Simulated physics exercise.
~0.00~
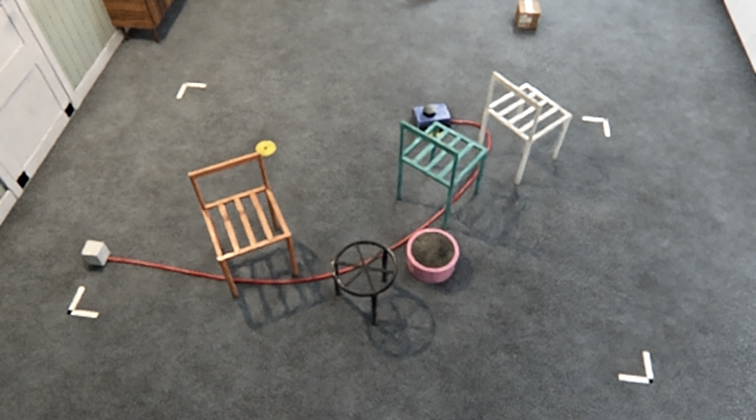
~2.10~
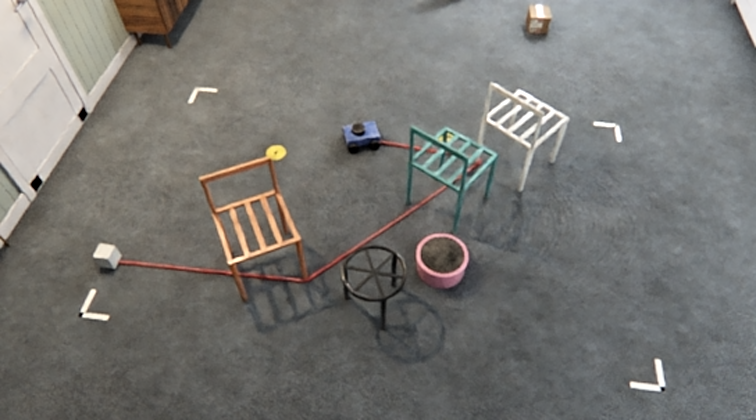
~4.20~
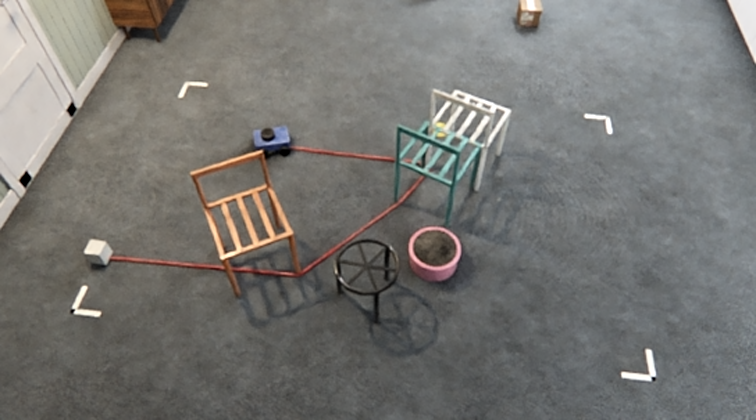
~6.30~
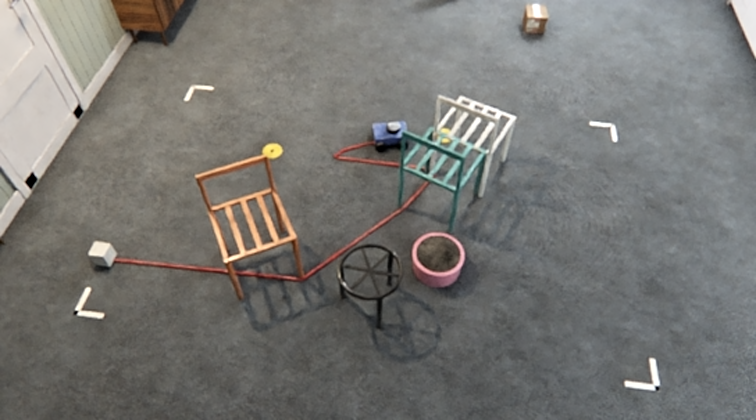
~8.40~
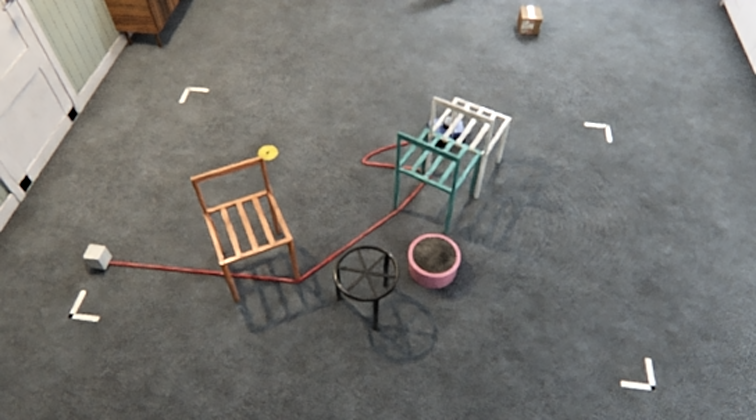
A tethered blue cart drives left, the white chair shifts, and the cart returns right beneath the chairs.
